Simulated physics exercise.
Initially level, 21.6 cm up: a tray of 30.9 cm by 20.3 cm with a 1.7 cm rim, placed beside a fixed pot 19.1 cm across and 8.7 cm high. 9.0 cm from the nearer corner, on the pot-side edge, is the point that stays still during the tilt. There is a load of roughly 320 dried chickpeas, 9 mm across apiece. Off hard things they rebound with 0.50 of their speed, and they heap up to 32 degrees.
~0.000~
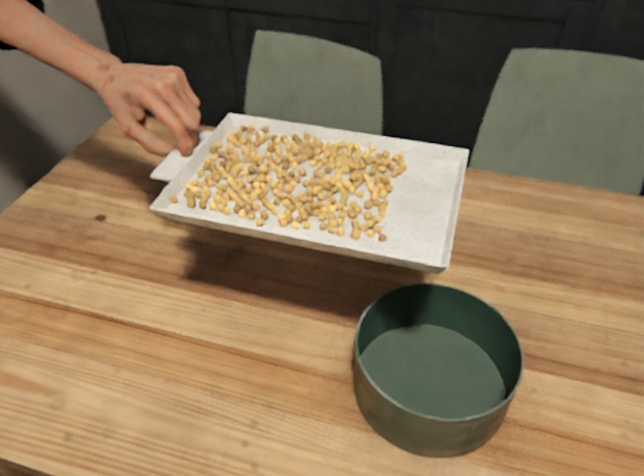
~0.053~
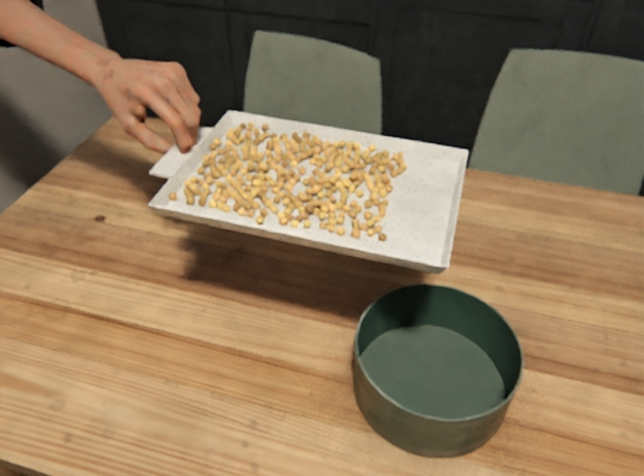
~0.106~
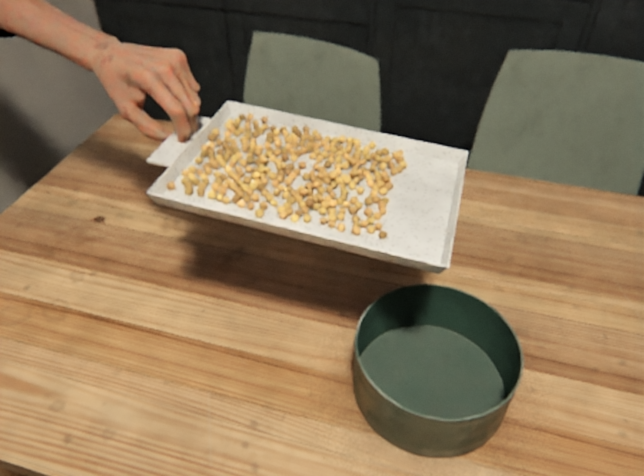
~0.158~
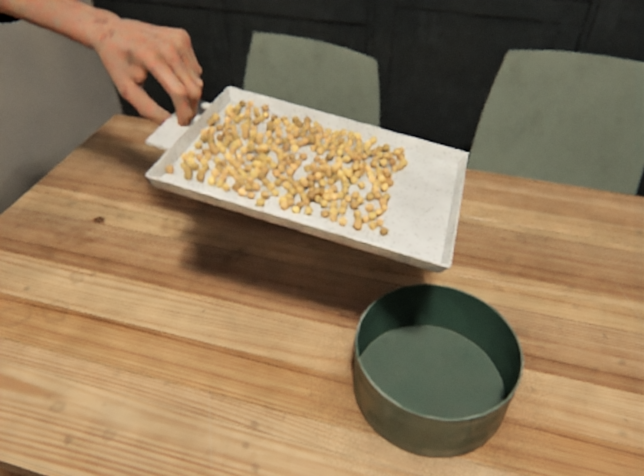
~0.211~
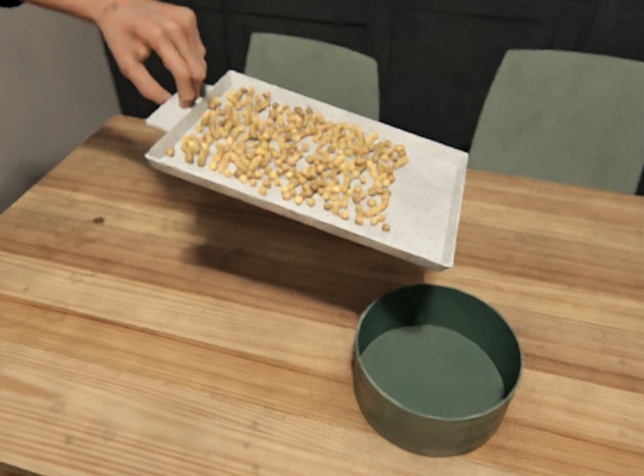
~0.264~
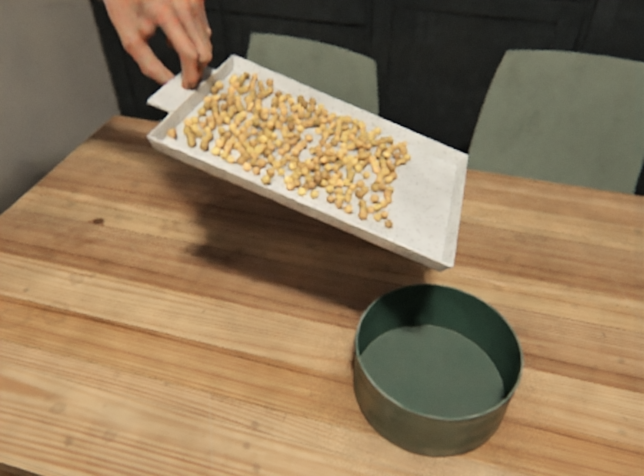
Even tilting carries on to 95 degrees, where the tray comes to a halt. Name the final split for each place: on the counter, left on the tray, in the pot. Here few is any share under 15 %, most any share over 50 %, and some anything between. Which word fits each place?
Counter: Most; tray: Few; pot: Some.
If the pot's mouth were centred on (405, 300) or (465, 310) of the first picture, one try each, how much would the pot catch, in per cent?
That gives roughly 20 per cent and then 60 per cent.
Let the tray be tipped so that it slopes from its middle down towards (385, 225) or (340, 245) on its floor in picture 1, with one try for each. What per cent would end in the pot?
I'd put it at about 95 per cent for the first tilt and about 70 per cent for the second.
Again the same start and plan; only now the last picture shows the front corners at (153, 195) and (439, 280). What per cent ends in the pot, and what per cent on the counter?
The pot gets 80 and the counter 20.
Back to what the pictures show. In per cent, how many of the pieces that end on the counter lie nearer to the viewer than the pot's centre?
Near 0 in a hundred.
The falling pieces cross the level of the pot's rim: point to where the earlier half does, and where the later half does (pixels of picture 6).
It passes about (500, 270) first and (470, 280) afterwards.
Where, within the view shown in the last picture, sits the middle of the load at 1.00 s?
(473, 239), roughly.
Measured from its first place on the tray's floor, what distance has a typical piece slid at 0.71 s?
15 cm.
After 0.71 s, tilt 55 degrees; the tray holds 100 %, the pot 0 %.
Then, at 1.00 s, tilt 79 degrees; the tray holds 45 %, the pot 10 %.
After 1.40 s, tilt 95 degrees; the tray holds 0 %, the pot 25 %.
In the end, at 2.1 s, counter 75 %, tray 0 %, pot 25 %.
